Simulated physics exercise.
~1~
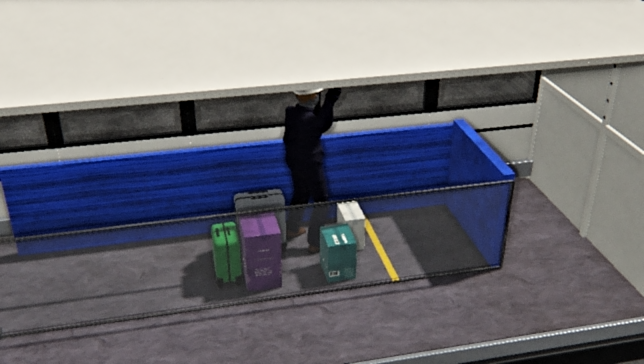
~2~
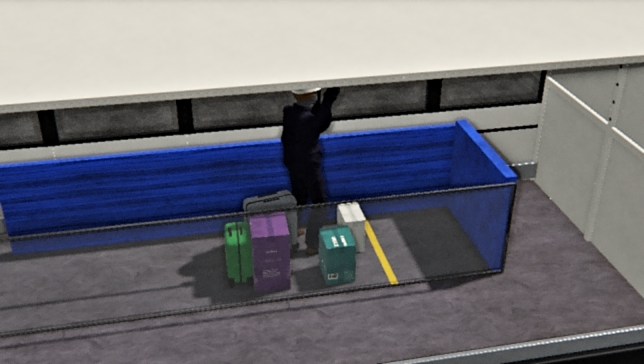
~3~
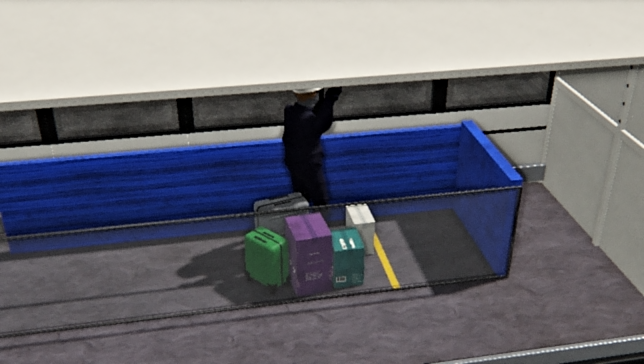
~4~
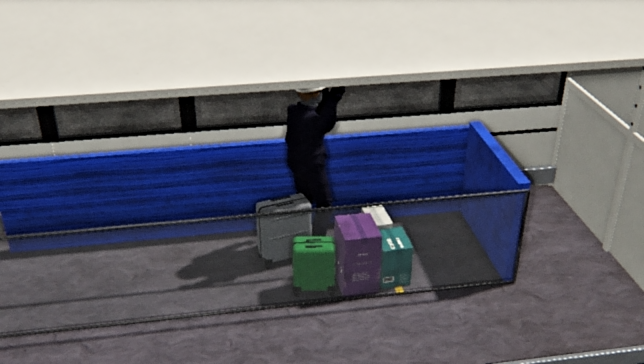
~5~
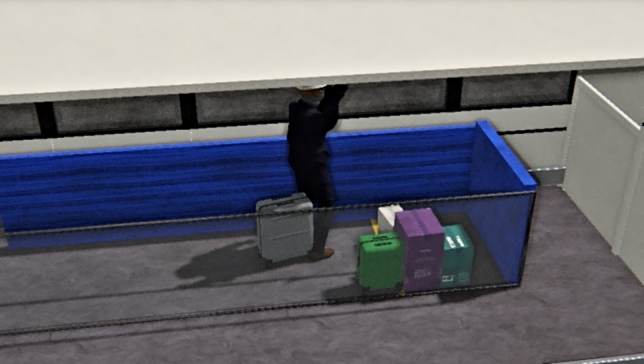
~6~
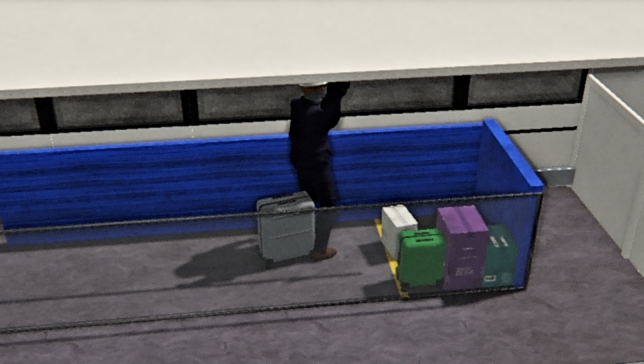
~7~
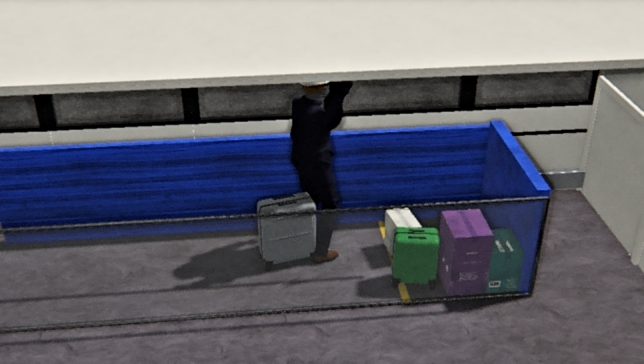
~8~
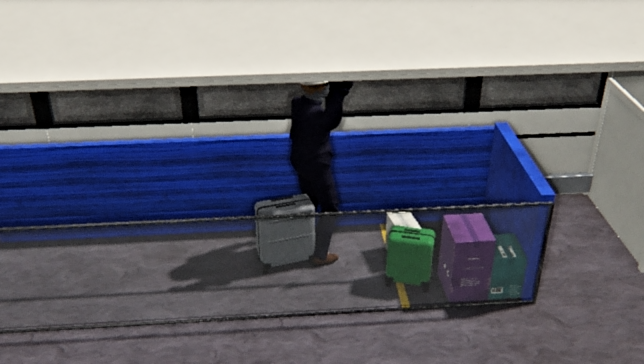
A standing passenger holds the rail as loose luggage slides right, mostly past a yellow line.
